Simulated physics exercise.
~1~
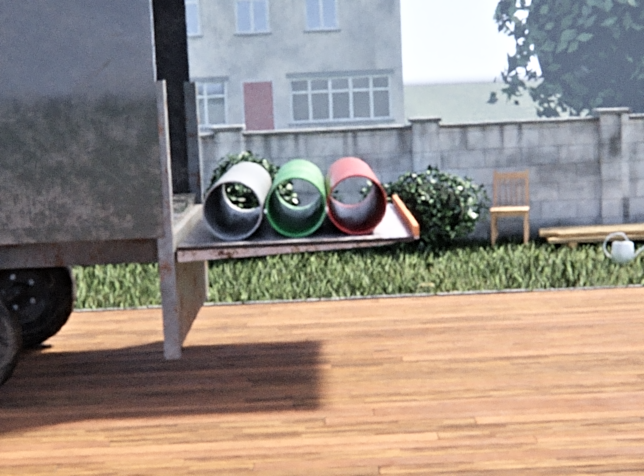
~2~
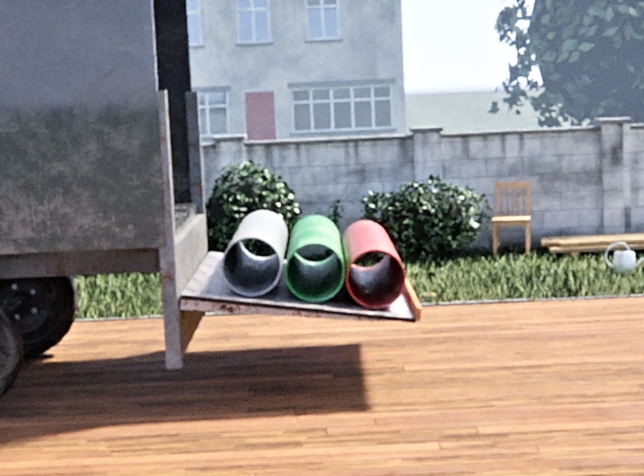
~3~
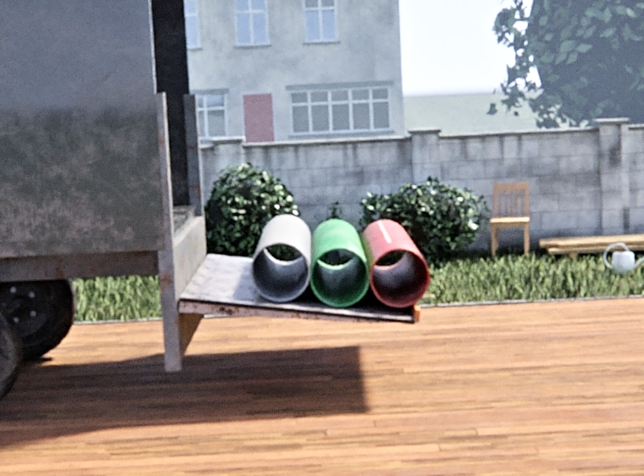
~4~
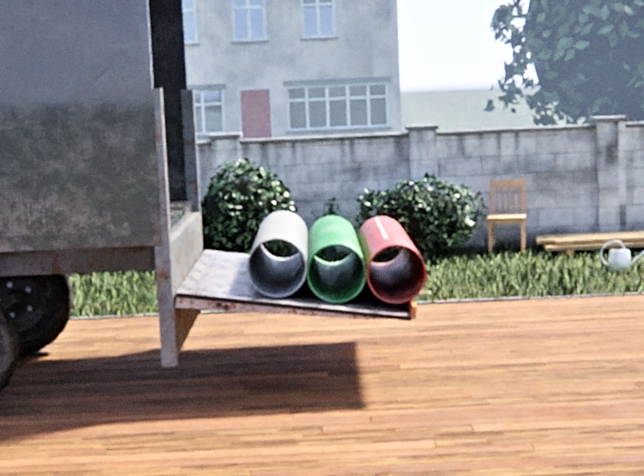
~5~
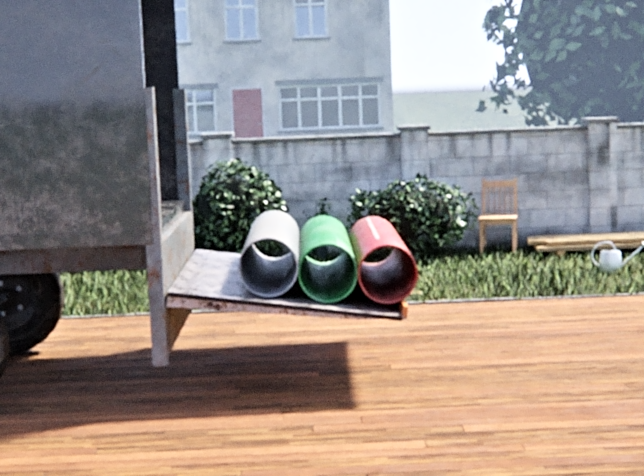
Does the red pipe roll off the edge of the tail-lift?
No, the red pipe rolls a little way toward the lower edge but stays on the tail-lift, with the green one still beside it.
